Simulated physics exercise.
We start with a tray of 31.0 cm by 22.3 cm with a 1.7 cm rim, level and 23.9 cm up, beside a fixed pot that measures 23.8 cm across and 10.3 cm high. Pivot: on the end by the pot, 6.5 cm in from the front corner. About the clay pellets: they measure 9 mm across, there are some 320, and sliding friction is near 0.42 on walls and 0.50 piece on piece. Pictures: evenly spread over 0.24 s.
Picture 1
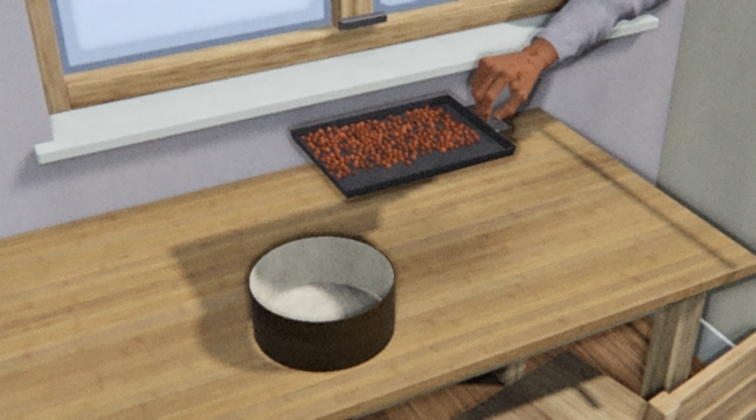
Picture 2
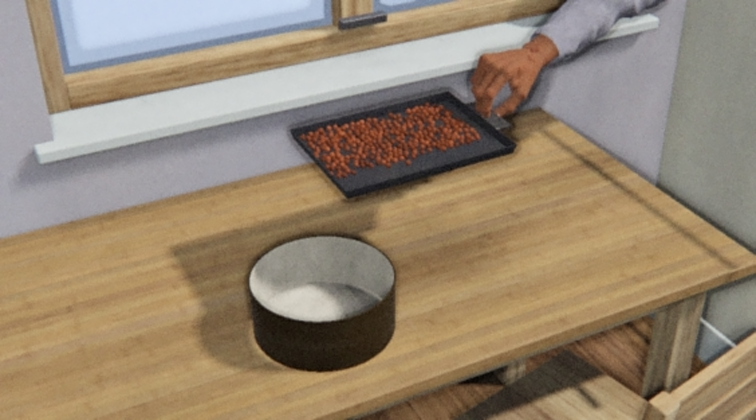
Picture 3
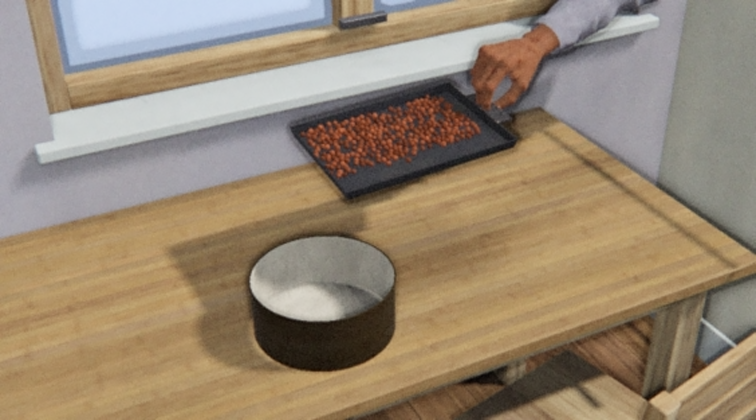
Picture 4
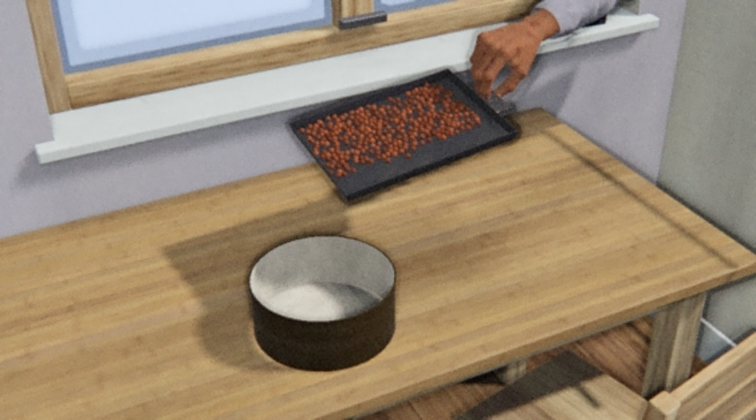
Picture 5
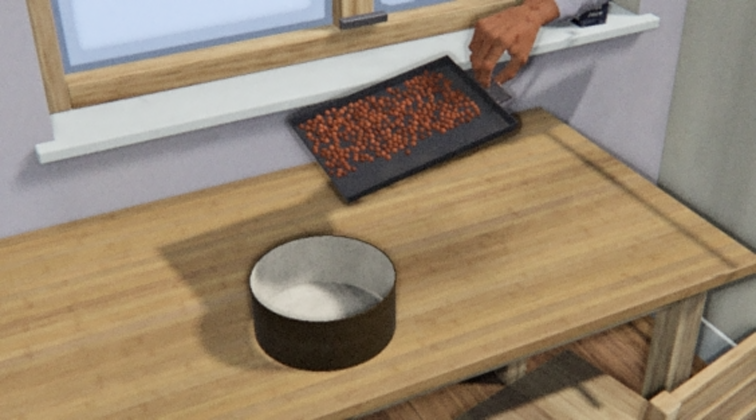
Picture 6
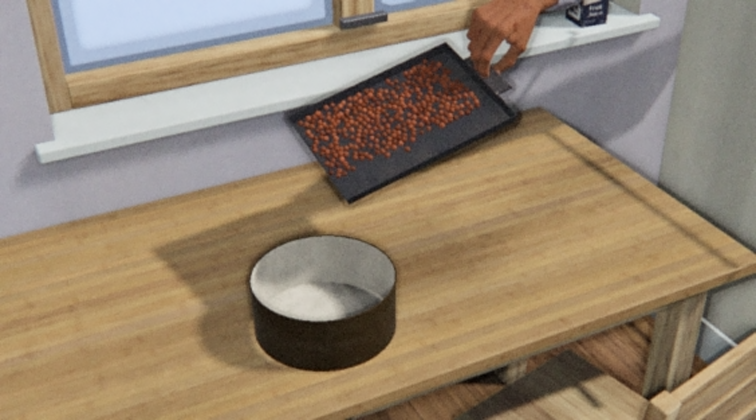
A hand gripped the right end of a dark tray of small reddish clay pellets above a wooden table and gradually tilted it toward the front left, while the round pot stayed still.
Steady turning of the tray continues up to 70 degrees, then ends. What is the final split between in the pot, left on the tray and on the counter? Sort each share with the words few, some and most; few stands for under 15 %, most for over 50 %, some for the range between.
The shares come out as follows. Pot: Most. Tray: Some. Counter: Few.
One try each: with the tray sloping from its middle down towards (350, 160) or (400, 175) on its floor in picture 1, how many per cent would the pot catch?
That would be close to 15 per cent and then close to 35 per cent.
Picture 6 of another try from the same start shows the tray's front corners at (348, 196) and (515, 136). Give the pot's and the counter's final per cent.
In the pot: 10 per cent; on the counter: 5 per cent.
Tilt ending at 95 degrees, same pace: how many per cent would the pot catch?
That would give about 100 per cent.
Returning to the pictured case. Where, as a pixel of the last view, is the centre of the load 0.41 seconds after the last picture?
My estimate is roughly (354, 161).
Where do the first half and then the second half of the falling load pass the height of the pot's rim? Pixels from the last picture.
It passes about (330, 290) first and (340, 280) afterwards.
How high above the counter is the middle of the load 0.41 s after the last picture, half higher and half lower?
Roughly 28 centimetres.
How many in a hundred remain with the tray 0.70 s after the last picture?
Something like 50 percent, roughly.
Then, 0.25 s after the last picture, tilt 45 degrees; the tray holds 100 %, the pot 0 %.
Then, 0.41 s after the last picture, tilt 62 degrees; the tray holds 100 %, the pot 0 %.
Then, 0.70 s after the last picture, tilt 70 degrees; the tray holds 50 %, the pot 45 %.
In the end, pot 60 %, tray 40 %, counter 0 %.
